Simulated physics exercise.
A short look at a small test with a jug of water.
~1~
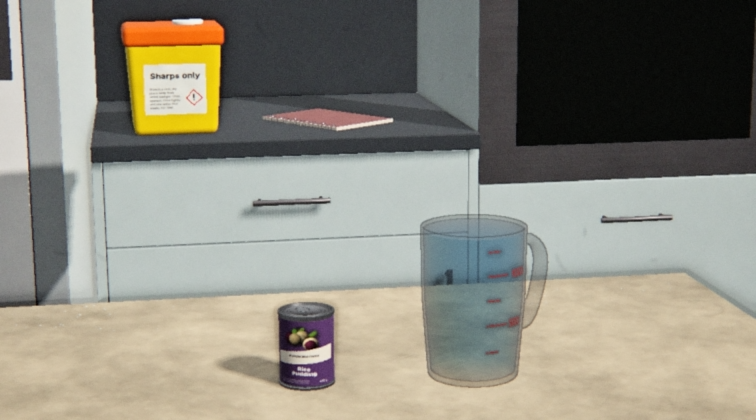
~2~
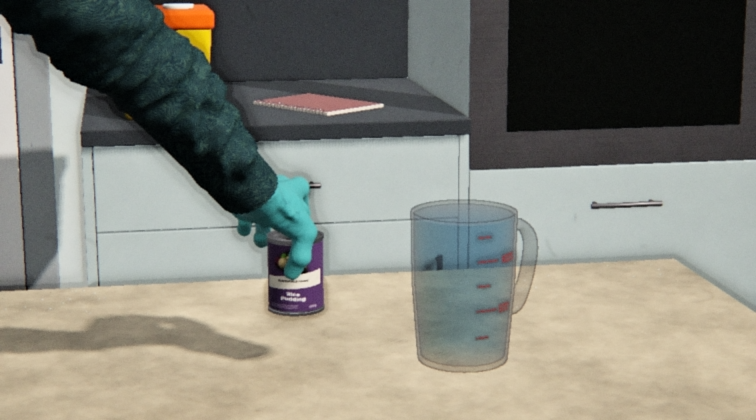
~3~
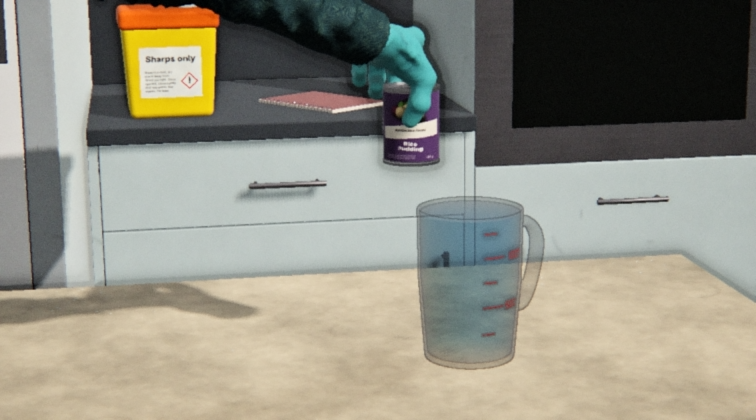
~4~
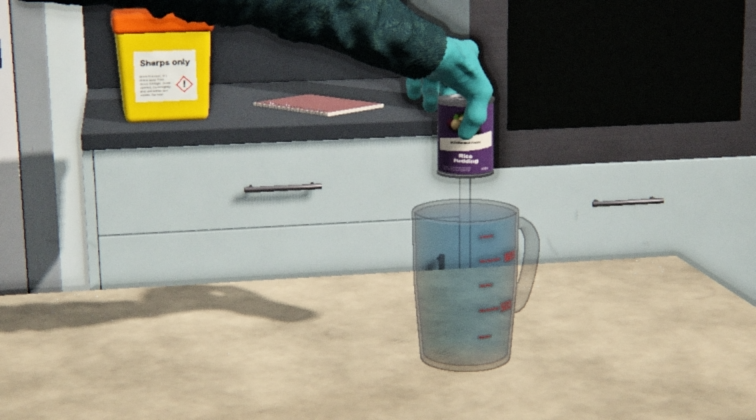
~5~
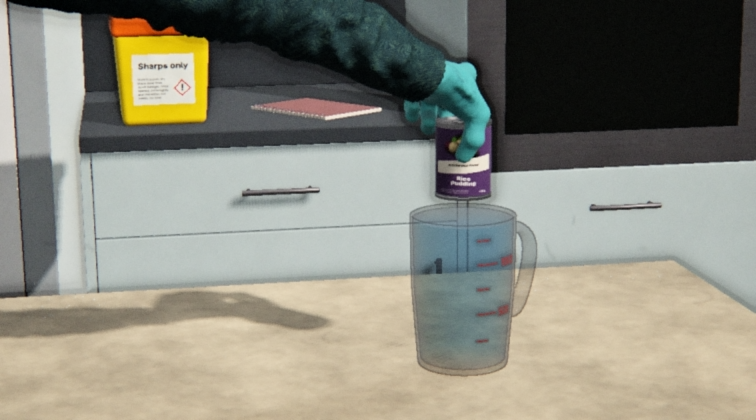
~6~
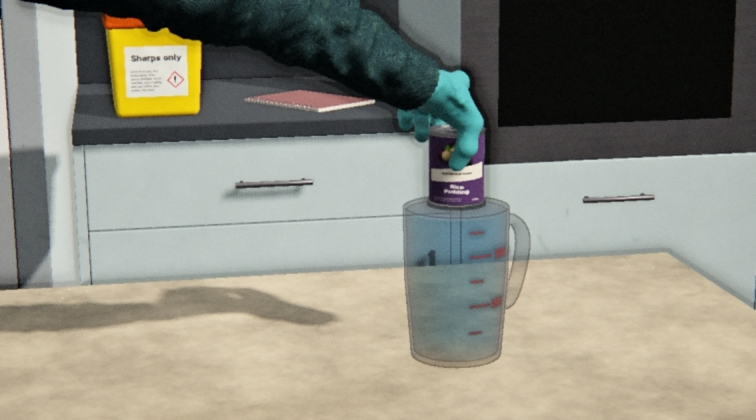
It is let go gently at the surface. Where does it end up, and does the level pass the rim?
The thing goes to the bottom; the jug overflows.
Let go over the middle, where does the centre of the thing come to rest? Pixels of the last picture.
Close to (456, 313).
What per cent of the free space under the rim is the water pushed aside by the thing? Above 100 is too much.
Close to 460 %.
A moment on, the tin of food enters the water; the jug is full to the brim; a puddle lies round it.
Further on, the tin of food goes on down; the jug is full to the brim; a puddle lies round it.
When it is over, the tin of food rests at the bottom; the jug is full to the brim; a puddle lies round it.
